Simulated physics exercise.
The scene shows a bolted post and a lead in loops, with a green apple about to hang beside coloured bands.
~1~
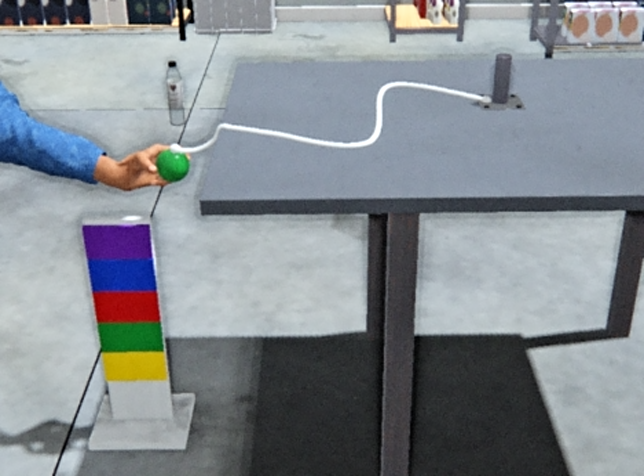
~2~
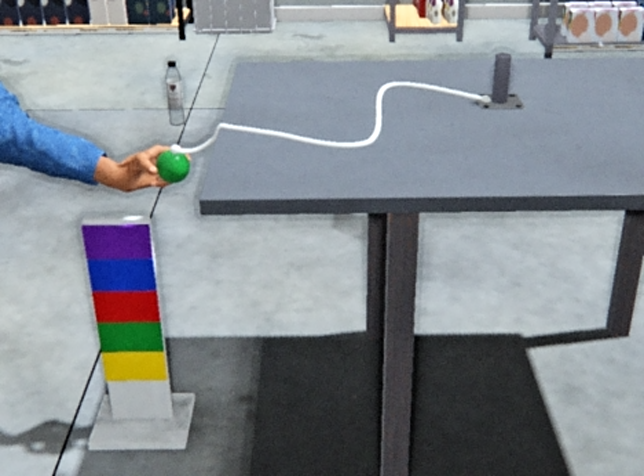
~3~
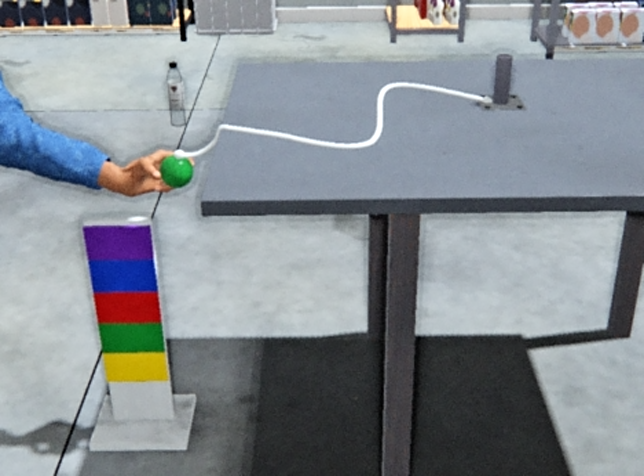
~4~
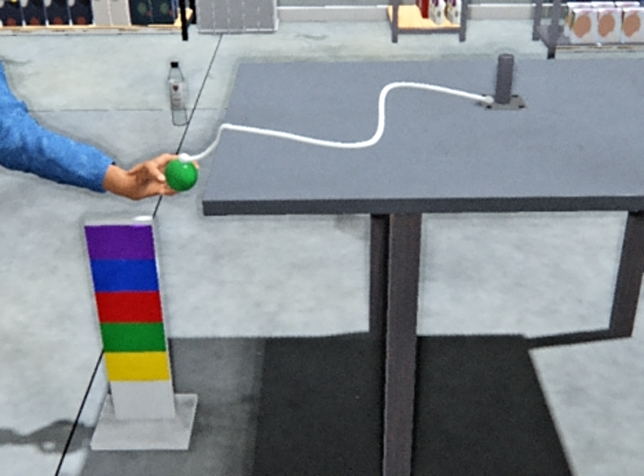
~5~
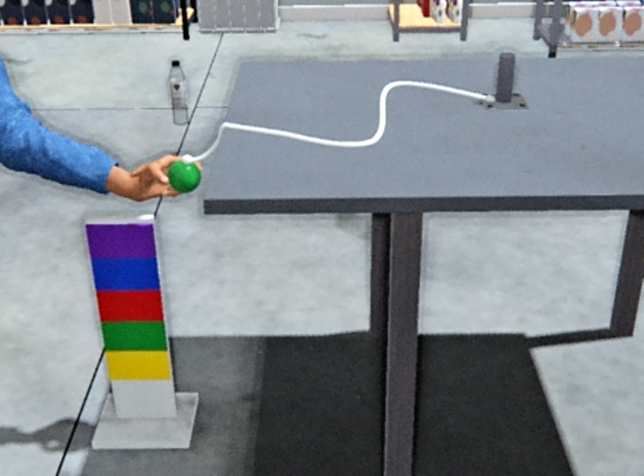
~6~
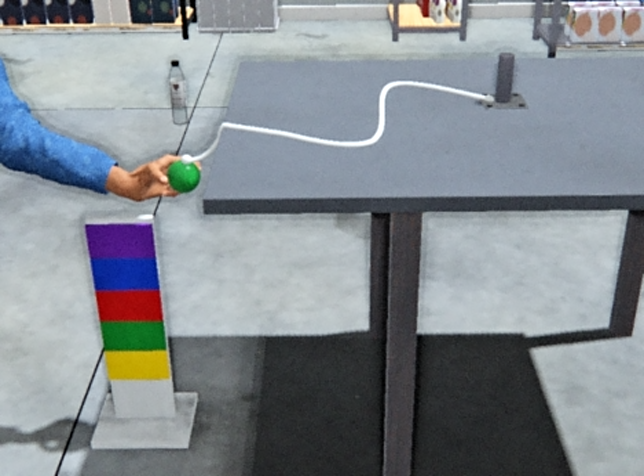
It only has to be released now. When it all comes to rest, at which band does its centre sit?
At green.
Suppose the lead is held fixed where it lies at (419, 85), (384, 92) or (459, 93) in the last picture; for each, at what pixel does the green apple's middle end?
Roughly (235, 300), (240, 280) and (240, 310), in that order.
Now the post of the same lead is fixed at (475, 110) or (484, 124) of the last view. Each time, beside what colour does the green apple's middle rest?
Going case by case, it's yellow and then yellow.
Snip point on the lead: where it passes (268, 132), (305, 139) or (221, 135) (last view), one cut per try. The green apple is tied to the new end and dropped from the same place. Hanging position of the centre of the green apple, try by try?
About (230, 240) first, then about (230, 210), and finally about (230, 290).
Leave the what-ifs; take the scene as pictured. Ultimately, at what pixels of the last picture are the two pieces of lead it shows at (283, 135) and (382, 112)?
Point one to (231, 209), point two to (295, 110).
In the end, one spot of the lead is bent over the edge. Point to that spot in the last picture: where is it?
At (375, 139).
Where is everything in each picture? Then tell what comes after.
The first picture shows green apple (173, 165); purple (117, 243); blue (122, 276); red (126, 308); green (131, 338); yellow (135, 368).
The second picture shows green apple (173, 167); lead through (448, 92) (382, 90) (378, 119) (339, 146) (257, 132).
The third picture shows green apple (177, 171).
The fourth picture shows green apple (181, 175); lead through (451, 92) (385, 91) (381, 119) (342, 146) (260, 132).
The fifth picture shows green apple (184, 176).
The sixth picture shows green apple (184, 176); lead through (451, 91) (386, 90) (382, 118) (342, 145) (260, 131).
Early on, apple near (257, 304); level with green.
Midway, apple near (230, 323); level with green.
Finally, apple near (241, 320); level with green. Its centre hangs level with the green band.
